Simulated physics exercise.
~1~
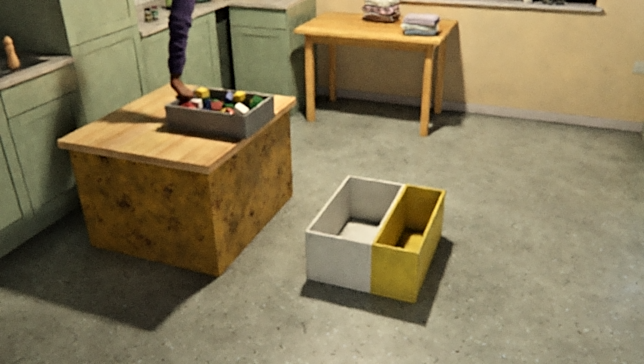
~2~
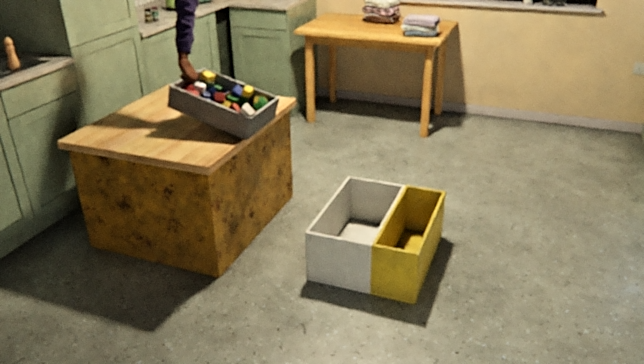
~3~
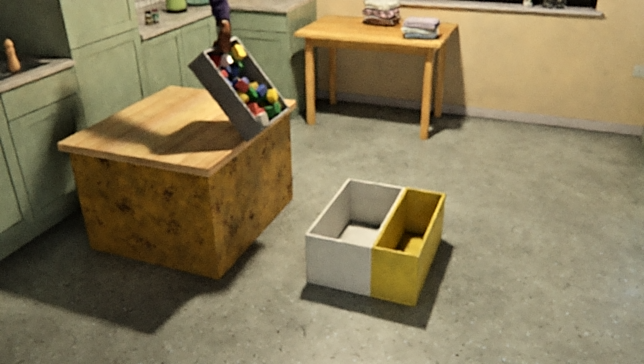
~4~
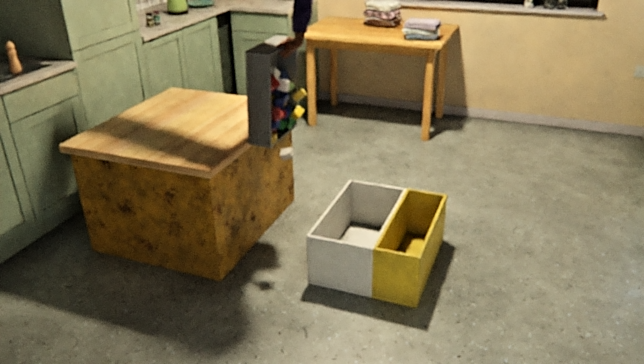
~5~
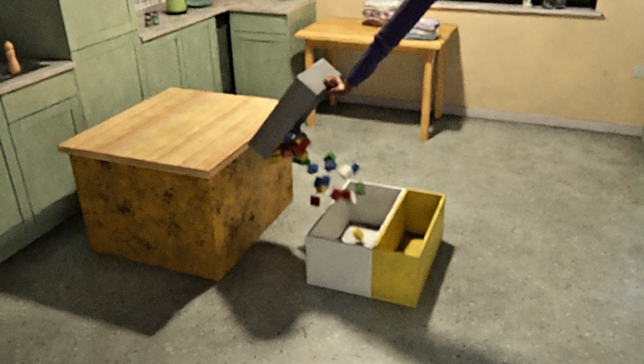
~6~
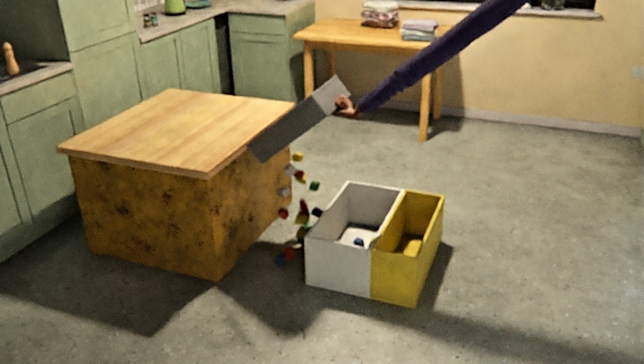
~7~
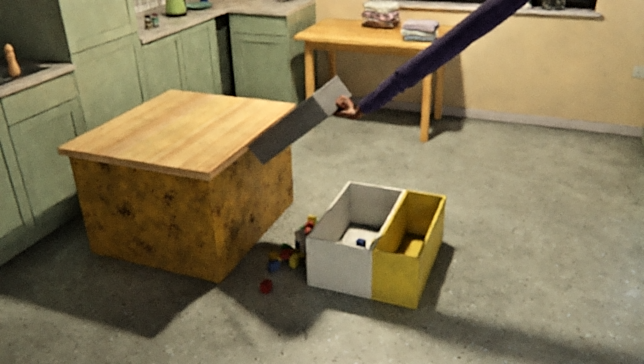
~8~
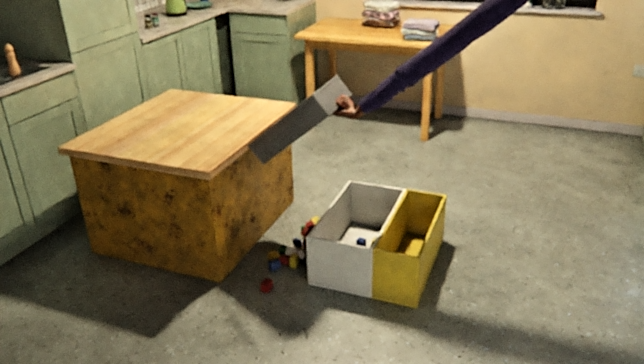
An arm tips a grey box of colourful toy bricks, spilling most short of the white bin.
